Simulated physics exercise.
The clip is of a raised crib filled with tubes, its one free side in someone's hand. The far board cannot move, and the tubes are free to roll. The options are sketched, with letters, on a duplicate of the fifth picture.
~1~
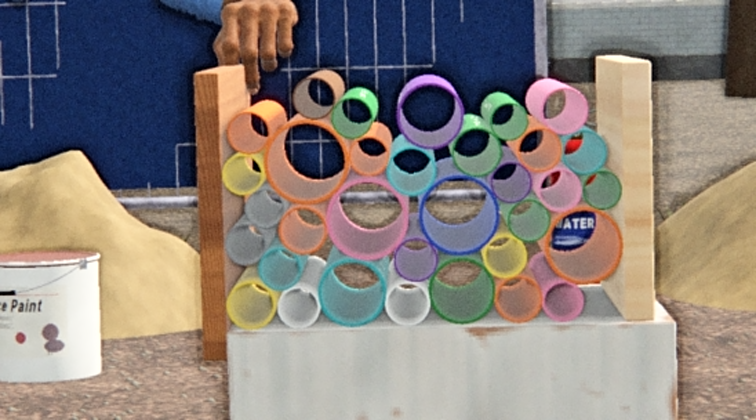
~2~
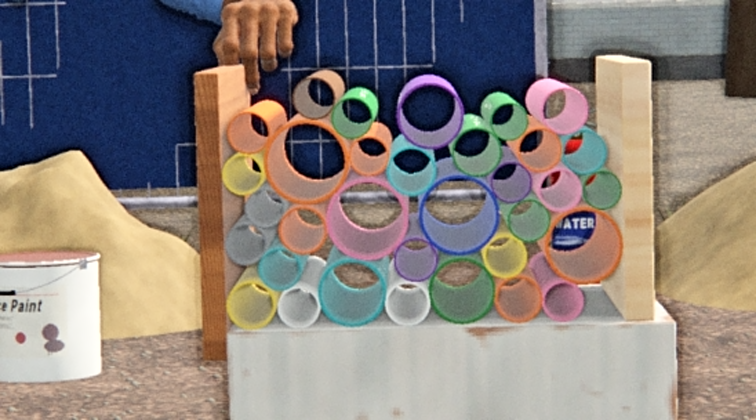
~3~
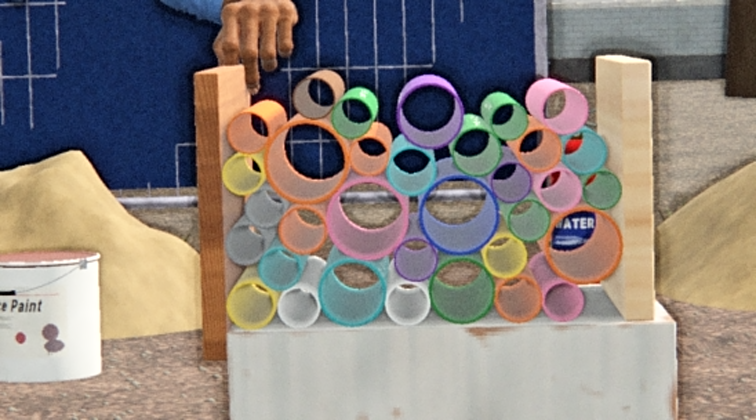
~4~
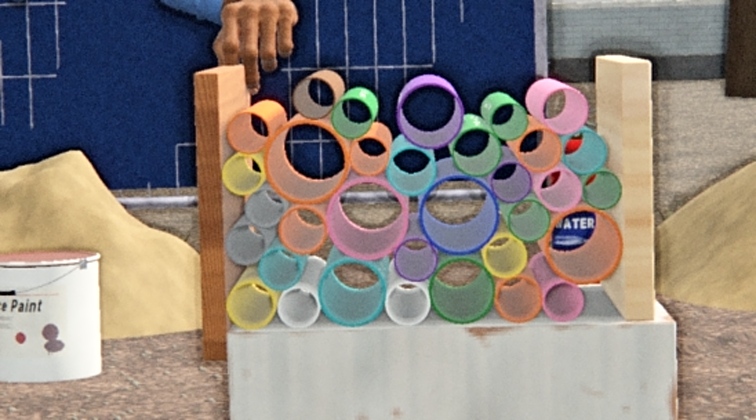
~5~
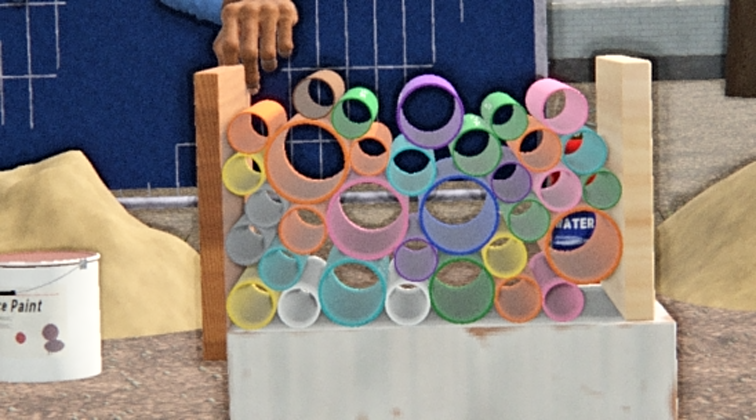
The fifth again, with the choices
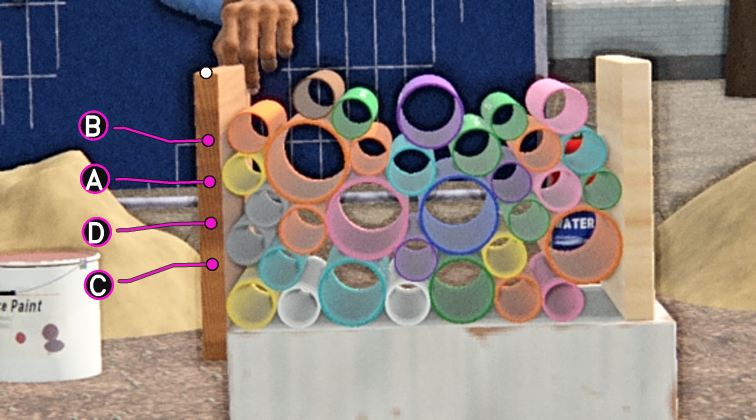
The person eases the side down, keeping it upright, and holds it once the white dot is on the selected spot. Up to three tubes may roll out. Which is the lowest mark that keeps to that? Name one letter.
Stop at C.
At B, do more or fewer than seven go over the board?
At B, fewer than seven.
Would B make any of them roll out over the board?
No, at B.
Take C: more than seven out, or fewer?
It loses fewer than seven.
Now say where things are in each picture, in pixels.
The first picture shows an orange tube (519, 299); a turquoise tube (280, 269); a grey tube (246, 244).
The second picture shows a grey tube (246, 244); a green tube (602, 190).
The third picture shows an orange tube (539, 149); a pink tube (564, 110).
The fourth picture shows side board (228, 201); a yellow tube (252, 305).
The fifth picture shows an orange tube (519, 299); a turquoise tube (280, 269); a grey tube (246, 244).
On the marked copy, A at (209, 181); B at (208, 140); C at (212, 265); D at (211, 224); the white dot at (206, 73).
With C. Early on, top of the board (222, 160).
Further on, top of the board (225, 259).
At the end, top of the board (226, 263), two out over the board.
As for the rest, A one out over the board; B none out over the board; D one out over the board.
